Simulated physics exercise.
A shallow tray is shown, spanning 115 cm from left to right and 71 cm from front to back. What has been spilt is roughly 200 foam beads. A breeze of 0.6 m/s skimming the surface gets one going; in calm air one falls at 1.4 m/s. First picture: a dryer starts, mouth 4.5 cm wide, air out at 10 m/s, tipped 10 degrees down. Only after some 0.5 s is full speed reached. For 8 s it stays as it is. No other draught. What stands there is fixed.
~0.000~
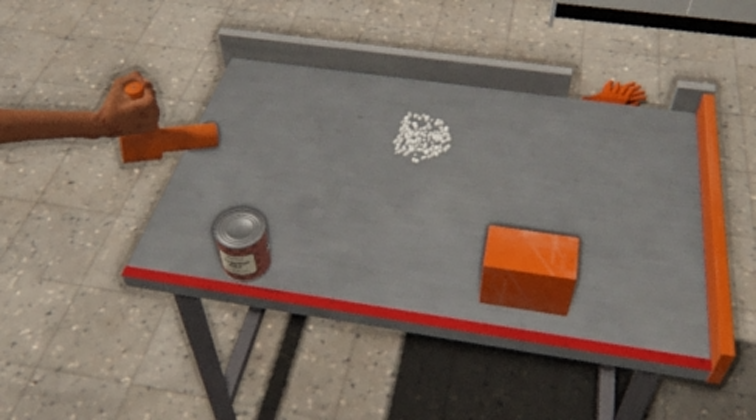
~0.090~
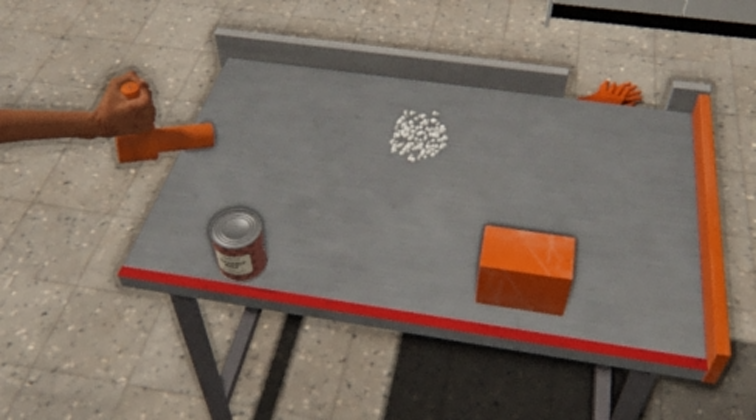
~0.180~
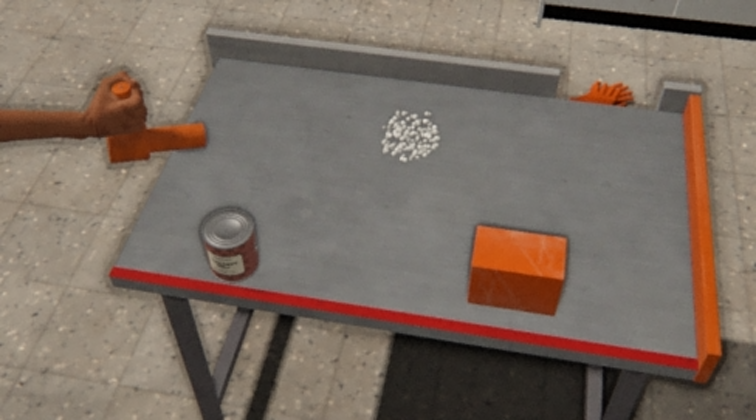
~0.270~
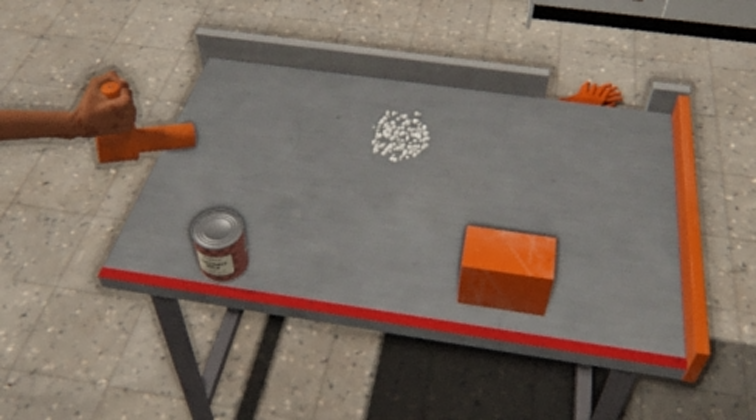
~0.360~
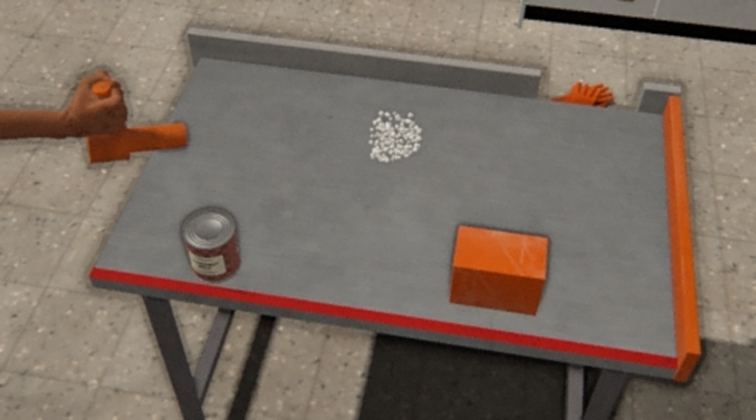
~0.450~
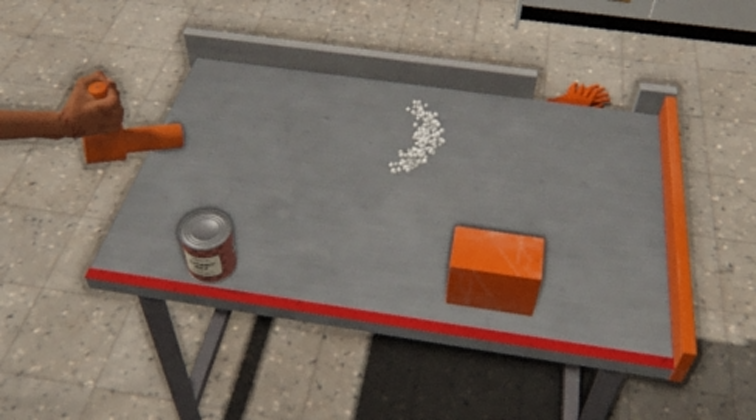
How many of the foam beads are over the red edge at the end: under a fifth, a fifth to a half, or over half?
Foam beads, red edge: Very few of them.
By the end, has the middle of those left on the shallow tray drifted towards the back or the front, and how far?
To the front, by about 15 cm.
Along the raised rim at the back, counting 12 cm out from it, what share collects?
Roughly 0 per cent.
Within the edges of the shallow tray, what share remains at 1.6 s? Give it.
That works out to roughly 90 % remaining.
After 1.6 s, 84 % are on the move or not yet settled, 0 % are over the red edge; the middle of those still in play is near (643, 194).
After 2.6 s, 78 % are on the move or not yet settled, 0 % are over the red edge; the middle of those still in play is near (662, 208).
After 4.4 s, 72 % are on the move or not yet settled, 0 % are over the red edge; the middle of those still in play is near (663, 221).
After 8.0 s, at the end, 0 % are over the red edge; the middle of those still in play is near (664, 228).
